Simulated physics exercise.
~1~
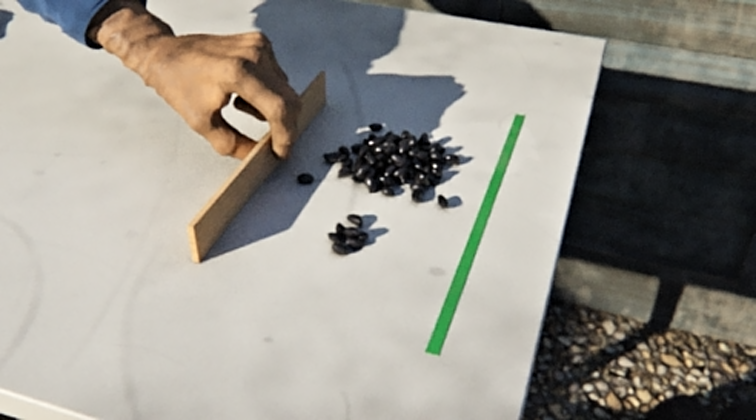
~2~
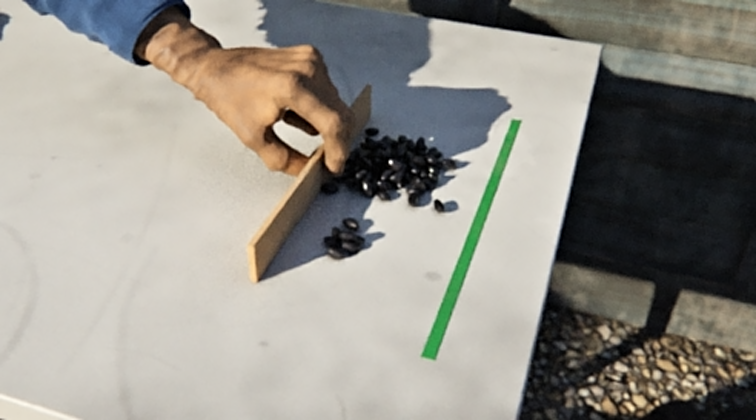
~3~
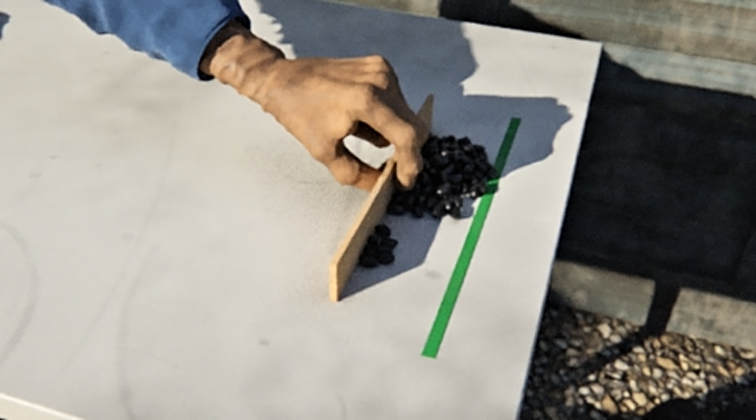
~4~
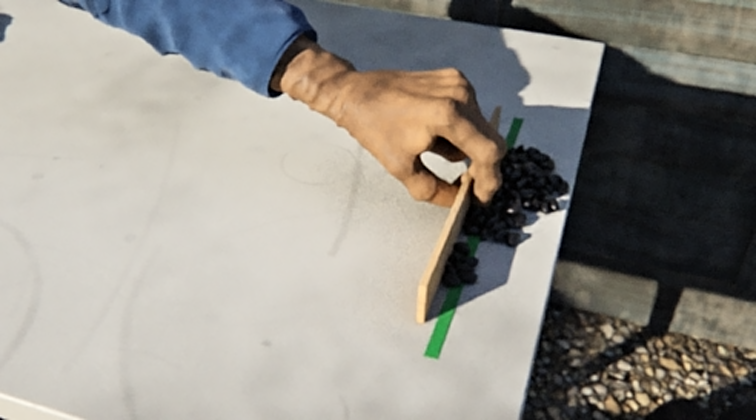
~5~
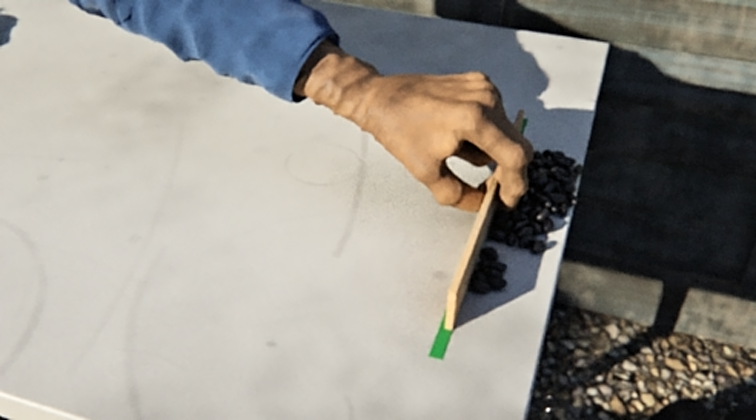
A hand pushes two heaps of small black things rightward with a card to green tape.
